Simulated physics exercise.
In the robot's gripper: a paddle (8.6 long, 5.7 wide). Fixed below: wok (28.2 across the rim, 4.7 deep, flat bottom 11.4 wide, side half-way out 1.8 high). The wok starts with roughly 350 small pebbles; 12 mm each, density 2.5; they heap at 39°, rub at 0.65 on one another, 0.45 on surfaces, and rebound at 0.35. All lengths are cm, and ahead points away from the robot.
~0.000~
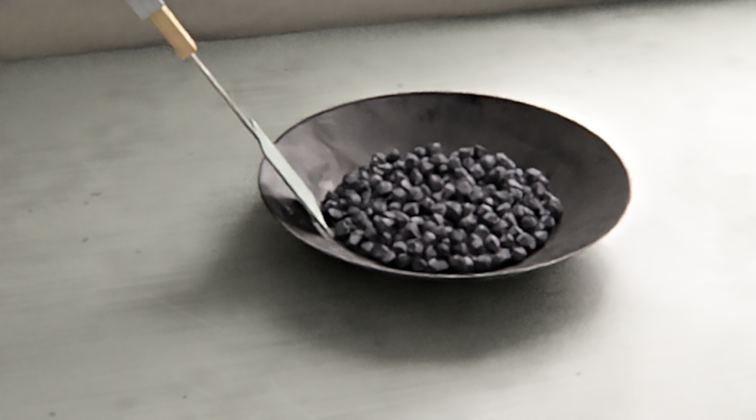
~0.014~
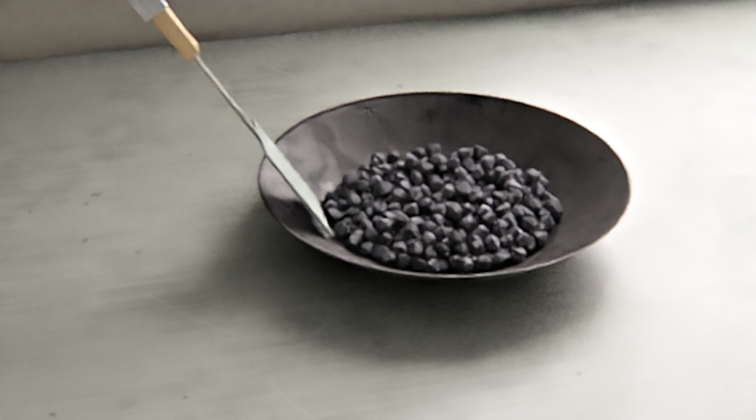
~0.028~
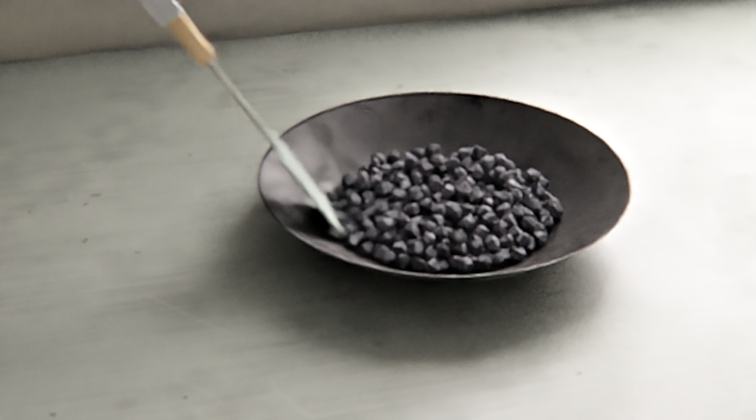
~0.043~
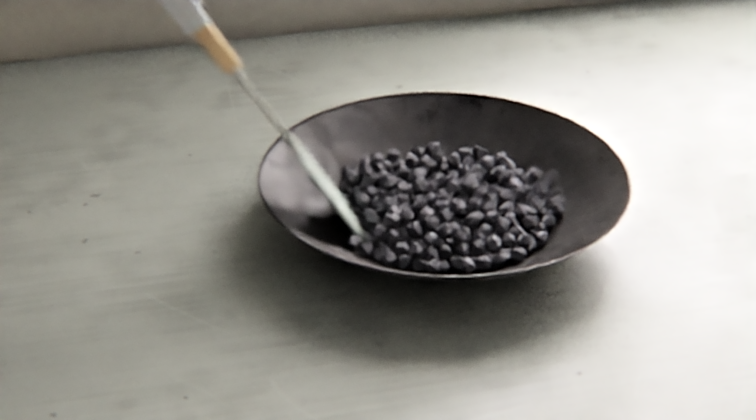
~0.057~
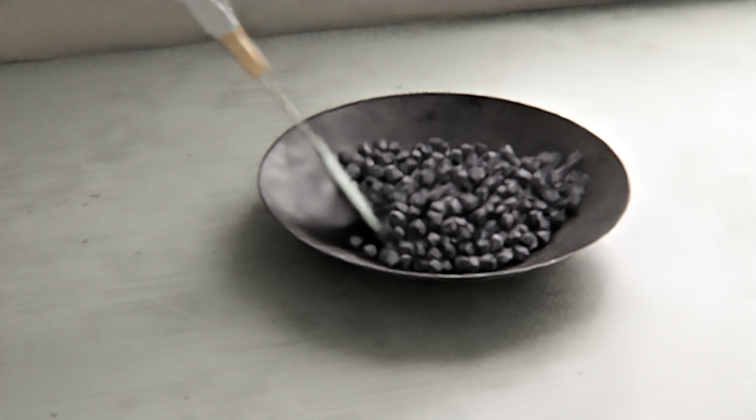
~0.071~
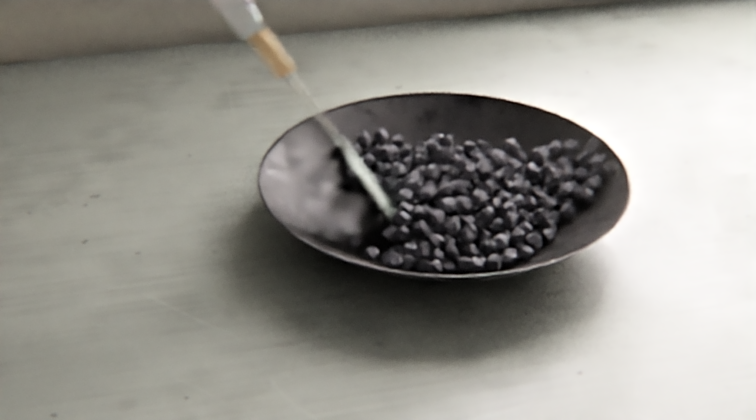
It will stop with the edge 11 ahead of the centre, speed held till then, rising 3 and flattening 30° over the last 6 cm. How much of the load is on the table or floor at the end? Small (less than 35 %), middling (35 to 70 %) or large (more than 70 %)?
On the table or floor the share is middling, 35 to 70 %.
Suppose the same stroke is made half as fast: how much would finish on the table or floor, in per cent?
Then about 25 per cent.
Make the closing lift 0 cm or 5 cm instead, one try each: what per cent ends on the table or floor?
Some 40 and 40 per cent.
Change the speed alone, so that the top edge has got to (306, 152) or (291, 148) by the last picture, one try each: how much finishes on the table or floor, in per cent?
Some 25 and 20 per cent.
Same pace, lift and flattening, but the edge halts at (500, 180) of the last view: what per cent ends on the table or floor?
Some 10 per cent.
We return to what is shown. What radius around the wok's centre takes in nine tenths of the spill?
Roughly 55 cm.
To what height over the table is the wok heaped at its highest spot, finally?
Some 4.5 cm.
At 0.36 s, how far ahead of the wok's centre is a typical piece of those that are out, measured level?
Roughly 30 cm.
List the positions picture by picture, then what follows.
In the first frame, paddle top edge at (257, 136), sloping 58°; upper third of the load around (443, 204), from x 330 to 555, top at y 150; 353 in the wok.
In the second frame, paddle top edge at (259, 137), sloping 58°; upper third of the load around (443, 205), from x 330 to 555, top at y 150.
In the third frame, paddle top edge at (273, 142), sloping 58°; upper third of the load around (447, 200), from x 330 to 555, top at y 150.
In the fourth frame, paddle top edge at (297, 149), sloping 58°; upper third of the load around (446, 198), from x 345 to 560, top at y 150.
In the fifth frame, paddle top edge at (322, 153), sloping 58°; upper third of the load around (459, 186), from x 345 to 580, top at y 145.
In the sixth frame, paddle top edge at (346, 152), sloping 58°; upper third of the load around (469, 177), from x 340 to 605, top at y 135; 353 in the wok.
By 0.11 s, sloping 58°, highest piece 8 above the table; 347 in the wok, 6 on the blade or in flight.
By 0.14 s, sloping 52°, highest piece 9 above the table; 340 in the wok, 13 on the blade or in flight.
By 0.36 s, sloping 28°, highest piece 16 above the table; 204 in the wok, 87 on the table or floor, 62 on the blade or in flight.
By 1.41 s, sloping 28°, highest piece 4 above the table; 204 in the wok, 149 on the table or floor.
Final count, 204 in the wok, 149 on the table or floor. That is 42 % on the table or floor.
